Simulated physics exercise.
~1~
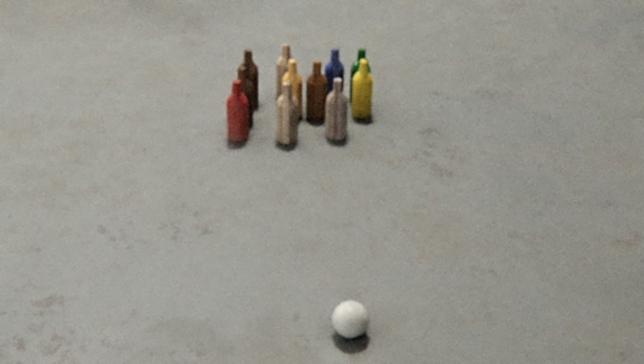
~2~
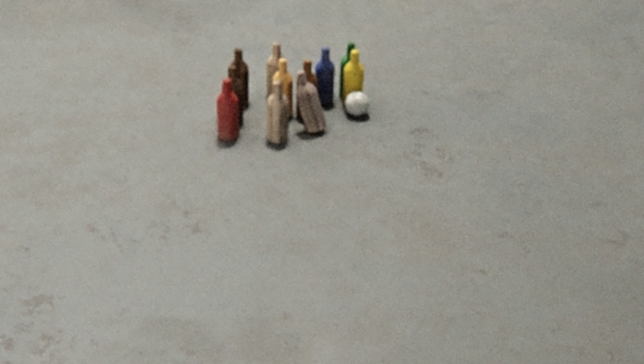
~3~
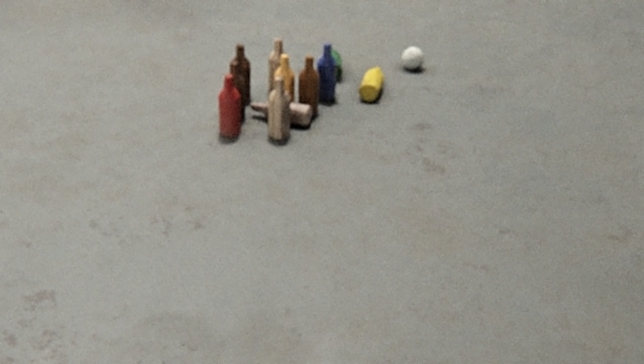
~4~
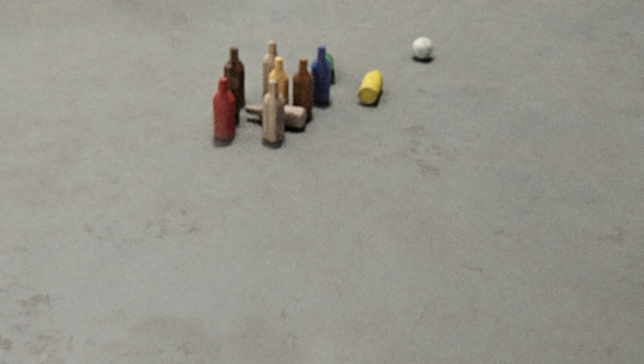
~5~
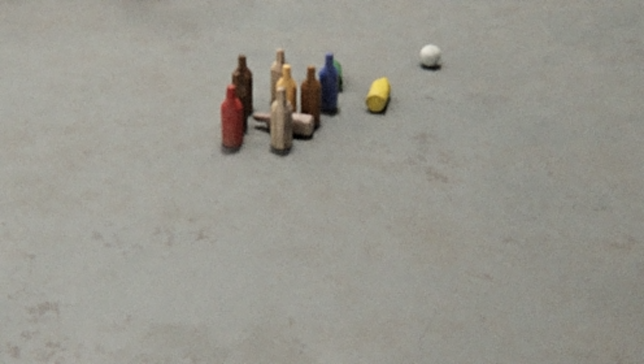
A white ball rolls into the bottle-shaped skittles, topples three, and ends up beyond them.
